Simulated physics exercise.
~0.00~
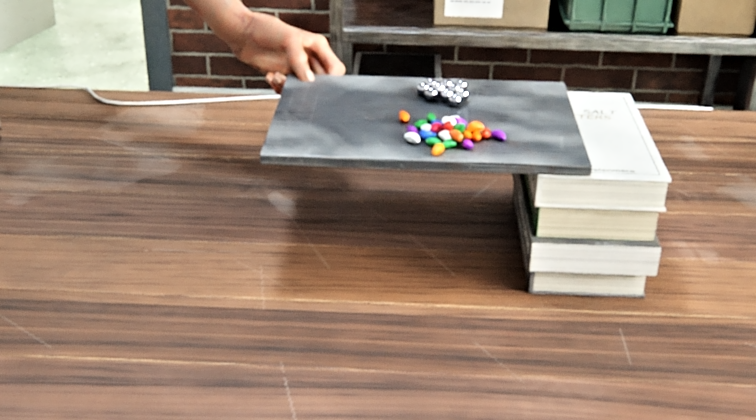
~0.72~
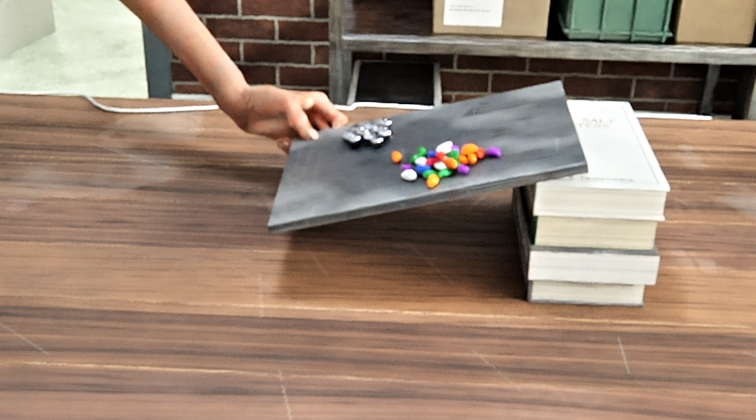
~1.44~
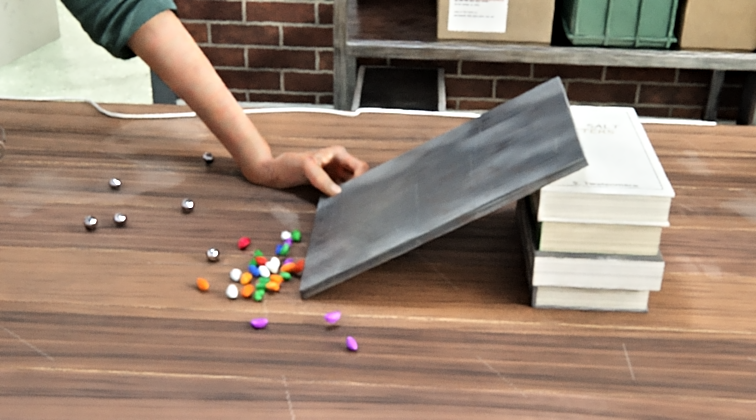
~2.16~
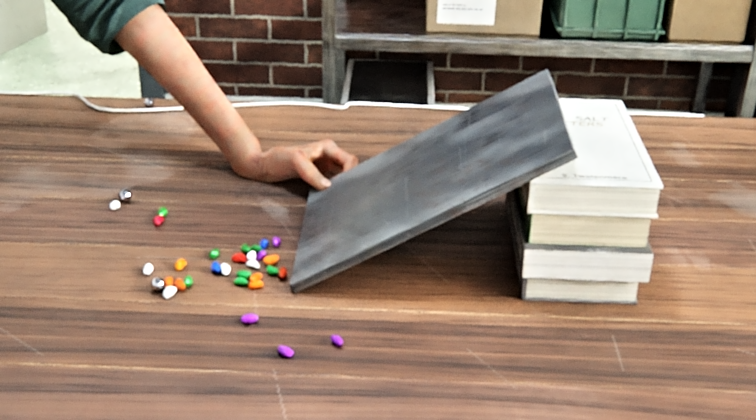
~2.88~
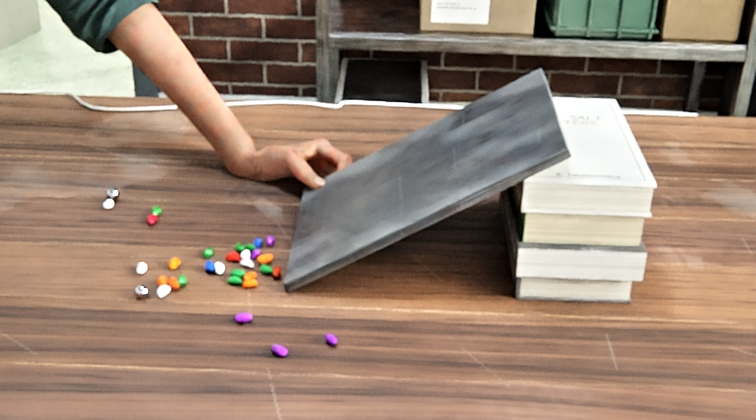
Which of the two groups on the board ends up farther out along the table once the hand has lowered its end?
The shiny silver balls from the back of the board end up farther out. The small colorful pieces from the front mostly stay close to its lower edge.
The video shows a hand lowering one end of a dark board propped on books, sending shiny silver balls and then small colorful pieces down onto the wooden table. The colorful pieces mostly settle near the tilted board, while the balls roll farther left, few remaining in view.
